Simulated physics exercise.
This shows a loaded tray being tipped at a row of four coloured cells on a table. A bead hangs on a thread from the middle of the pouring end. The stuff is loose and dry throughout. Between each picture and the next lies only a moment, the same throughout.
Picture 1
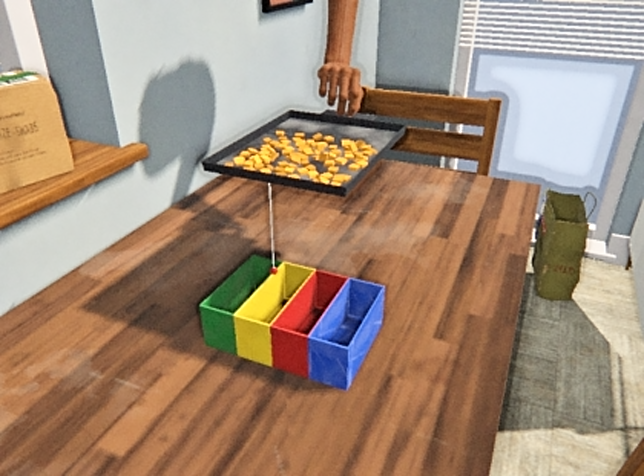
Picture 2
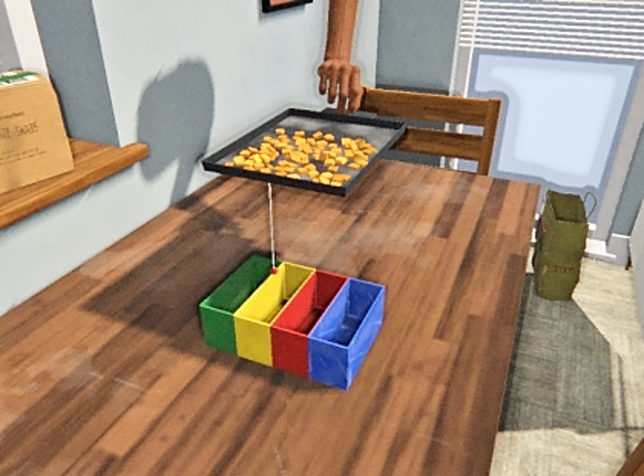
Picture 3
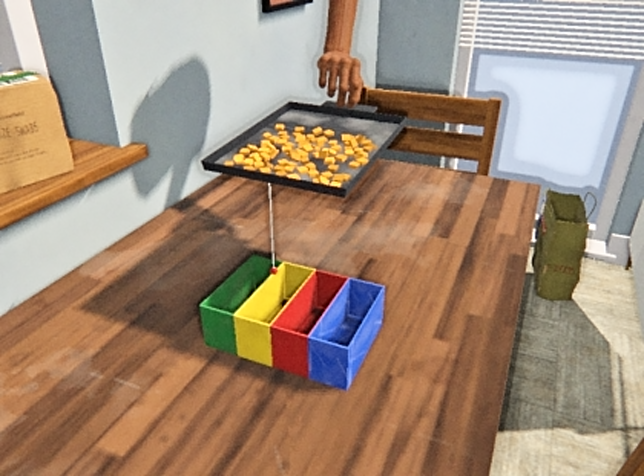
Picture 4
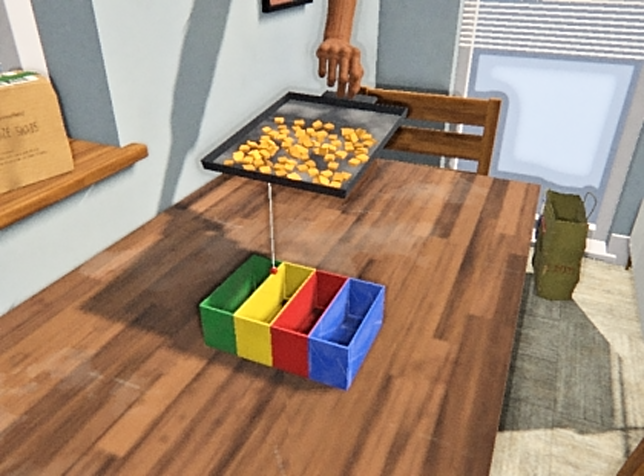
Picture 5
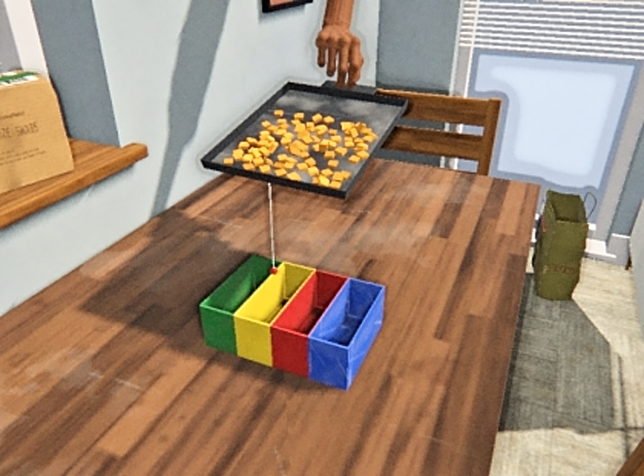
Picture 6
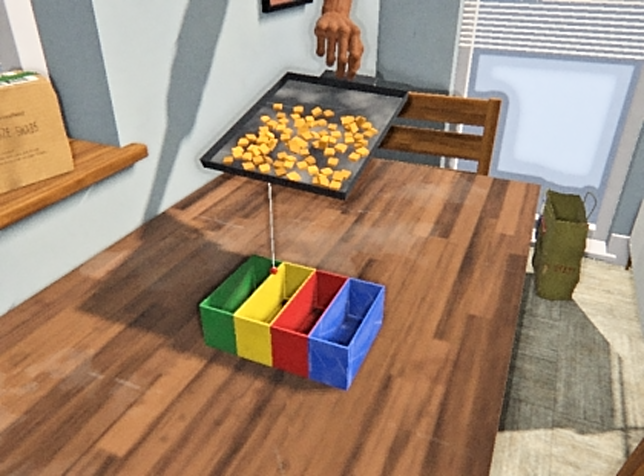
On a wooden table by a wall, a hand gradually raised the far end of a dark tray of small orange crackers above green, yellow, red and blue cells, while the crackers stayed put.
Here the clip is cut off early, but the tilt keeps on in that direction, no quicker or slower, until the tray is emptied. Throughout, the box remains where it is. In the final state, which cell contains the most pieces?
The red one contains the most.
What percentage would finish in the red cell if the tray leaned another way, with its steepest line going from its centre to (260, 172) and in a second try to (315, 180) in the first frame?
Near 10 % and 50 %.
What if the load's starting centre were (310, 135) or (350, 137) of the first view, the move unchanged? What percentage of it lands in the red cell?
First about 40, then 50 per cent.
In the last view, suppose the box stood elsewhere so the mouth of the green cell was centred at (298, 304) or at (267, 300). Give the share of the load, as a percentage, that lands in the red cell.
Respectively 0 percent and 20 percent.
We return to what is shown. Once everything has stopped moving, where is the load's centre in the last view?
I'd put the middle somewhere around (299, 347).
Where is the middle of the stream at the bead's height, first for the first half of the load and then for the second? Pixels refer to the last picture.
Earlier half at (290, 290), later half at (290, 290).
Shortly afterwards, tray tipped steeply; all but a few on the tray; only a few falling or outside the box.
Next, tray tipped past a quarter turn; near two thirds on the tray; a little in the red cell; a little in the yellow cell; only a few in the blue cell; near a quarter falling or outside the box.
Some moments later, tray tipped past a quarter turn; near a third in the red cell; near a quarter in the yellow cell; near a quarter in the blue cell; near a quarter in the green cell; only a few falling or outside the box.
In the end, tray tipped past a quarter turn; near a third in the red cell; near a quarter in the yellow cell; near a quarter in the blue cell; near a quarter in the green cell; only a few outside the box.
